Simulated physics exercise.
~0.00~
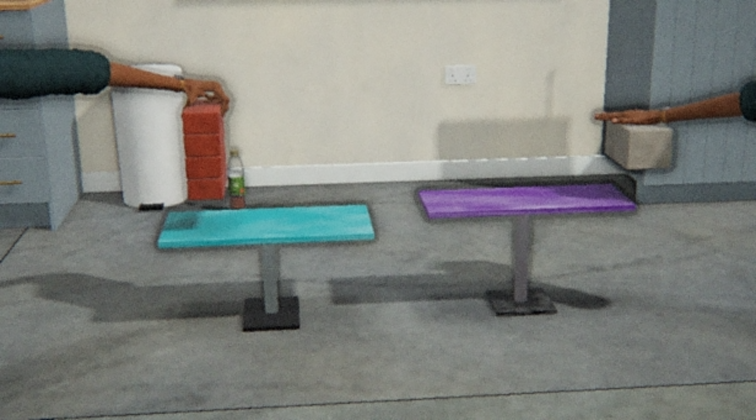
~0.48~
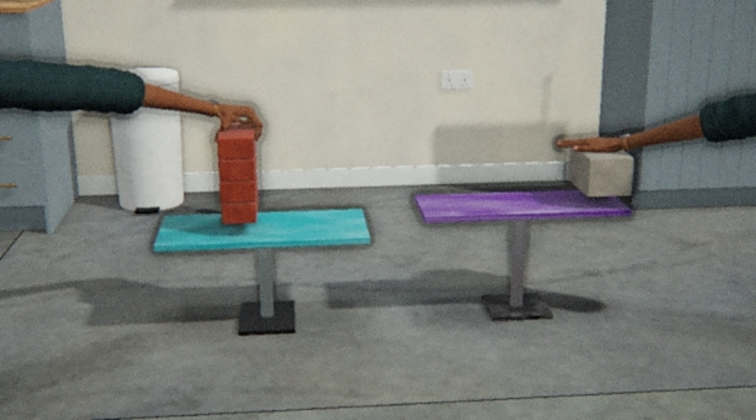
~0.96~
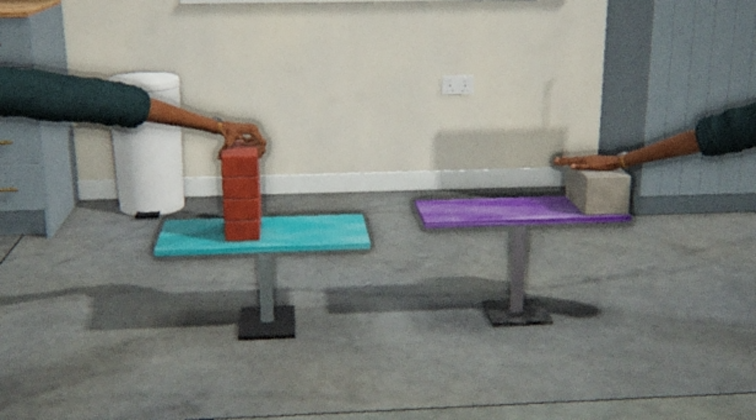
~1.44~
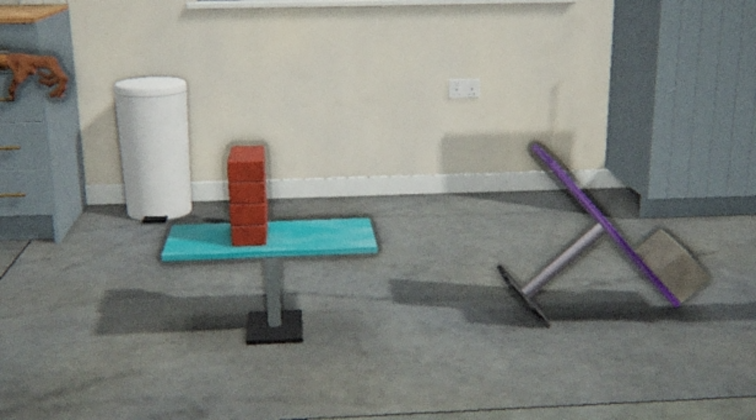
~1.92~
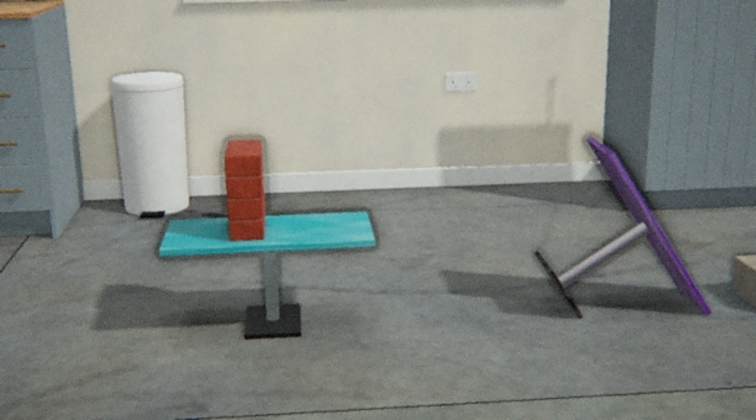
In a room with a grey concrete floor and pale wall, seen from the front by a slightly swaying camera, a turquoise side table stands left of a purple one, with a white bin behind. Two hands reach in from either side, one holding a stack of red bricks, the other a grey slab. They lower the bricks left of the turquoise table's centre and the slab onto the purple table's right end. The hands let go, and the purple table tips over to the right, spilling the slab toward the right edge. The turquoise table stays upright beneath its bricks.
